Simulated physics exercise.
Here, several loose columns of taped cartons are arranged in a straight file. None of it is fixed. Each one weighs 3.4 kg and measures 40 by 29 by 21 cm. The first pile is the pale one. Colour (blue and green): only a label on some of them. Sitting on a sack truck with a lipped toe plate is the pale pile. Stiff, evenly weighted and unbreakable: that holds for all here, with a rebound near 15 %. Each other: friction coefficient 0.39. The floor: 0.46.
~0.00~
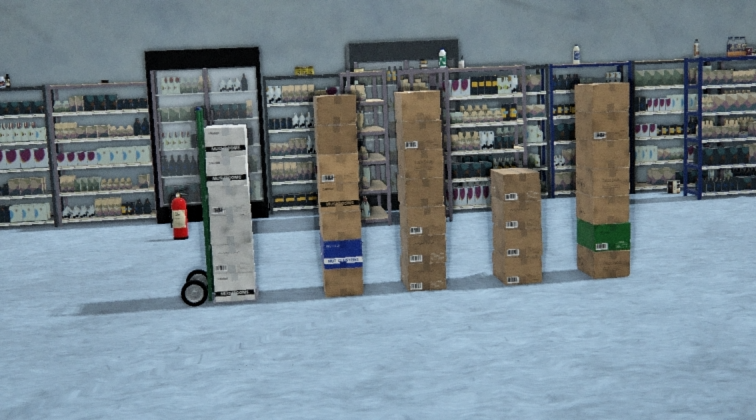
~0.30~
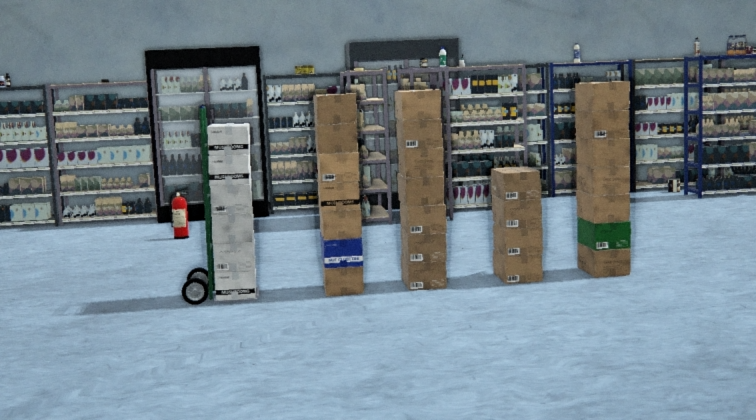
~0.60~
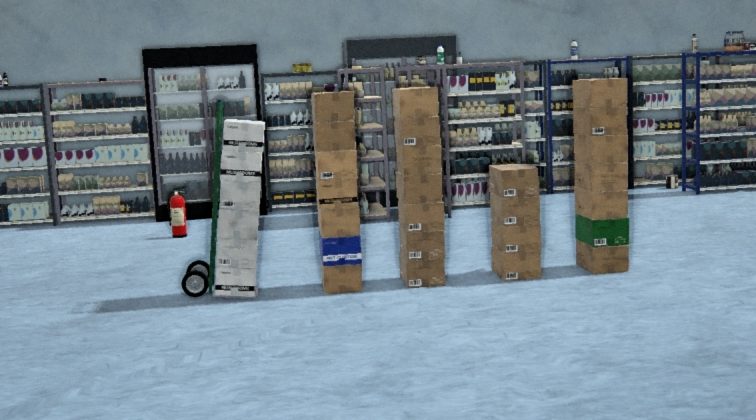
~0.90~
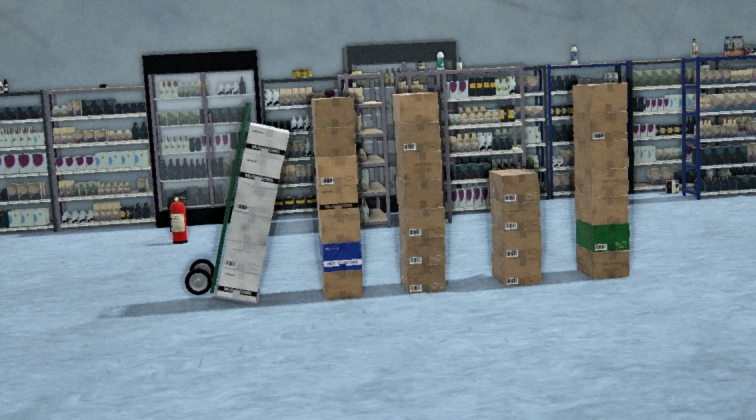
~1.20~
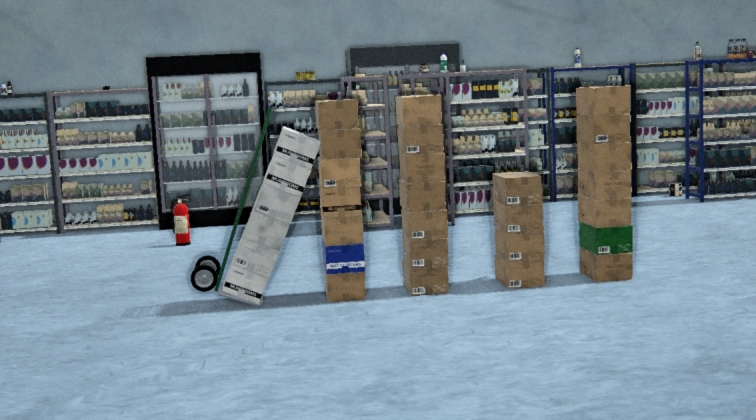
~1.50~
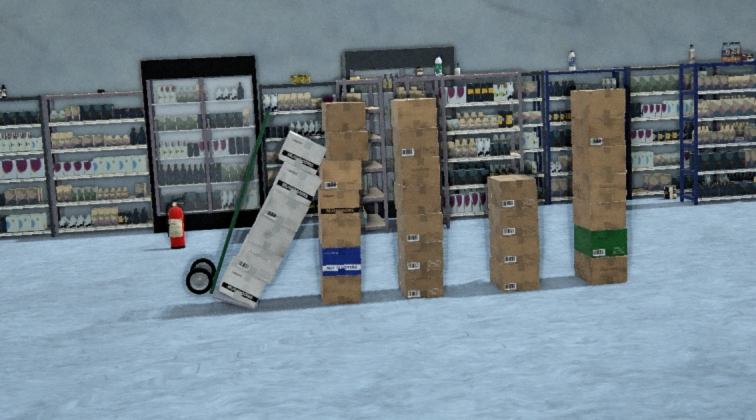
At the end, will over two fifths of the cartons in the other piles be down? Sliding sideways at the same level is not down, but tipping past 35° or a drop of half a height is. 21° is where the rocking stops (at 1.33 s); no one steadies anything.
Yes, over two fifths are.
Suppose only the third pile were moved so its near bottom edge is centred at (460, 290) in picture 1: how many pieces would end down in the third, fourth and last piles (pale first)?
Down counts: Third 6, fourth 4, last 7.
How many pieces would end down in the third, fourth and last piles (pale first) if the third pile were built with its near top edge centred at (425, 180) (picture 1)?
Third 4, fourth 4, last 7.
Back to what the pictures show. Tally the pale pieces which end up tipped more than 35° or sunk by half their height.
Exactly 5 of the pale pieces.
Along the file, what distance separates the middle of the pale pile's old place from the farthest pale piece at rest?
About 110 cm along the file.
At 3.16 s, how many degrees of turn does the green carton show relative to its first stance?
Angle at that time, about 0 degrees.
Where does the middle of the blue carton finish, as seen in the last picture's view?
Near pixel (386, 272).
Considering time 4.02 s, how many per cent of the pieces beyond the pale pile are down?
95 %.
After 2.50 s, 6 of the pale pile down; none of the 25 other cartons down, 14 disturbed; blue carton leaning 21°.
After 3.16 s, 6 of the pale pile down; 13 of the 25 other cartons down; blue carton leaning 46°, 12 cm lower.
After 4.02 s, 5 of the pale pile down; 24 of the 25 other cartons down; green carton leaning 75°, 15 cm lower; blue carton leaning 36°, 14 cm lower.
At rest (5.4 s), 5 of the pale pile down; 24 of the 25 other cartons down; green carton on its side; blue carton leaning 36°, 14 cm lower. That is 96 per cent. As the last picture would show them, middles, green carton near (667, 256), blue carton near (386, 272).
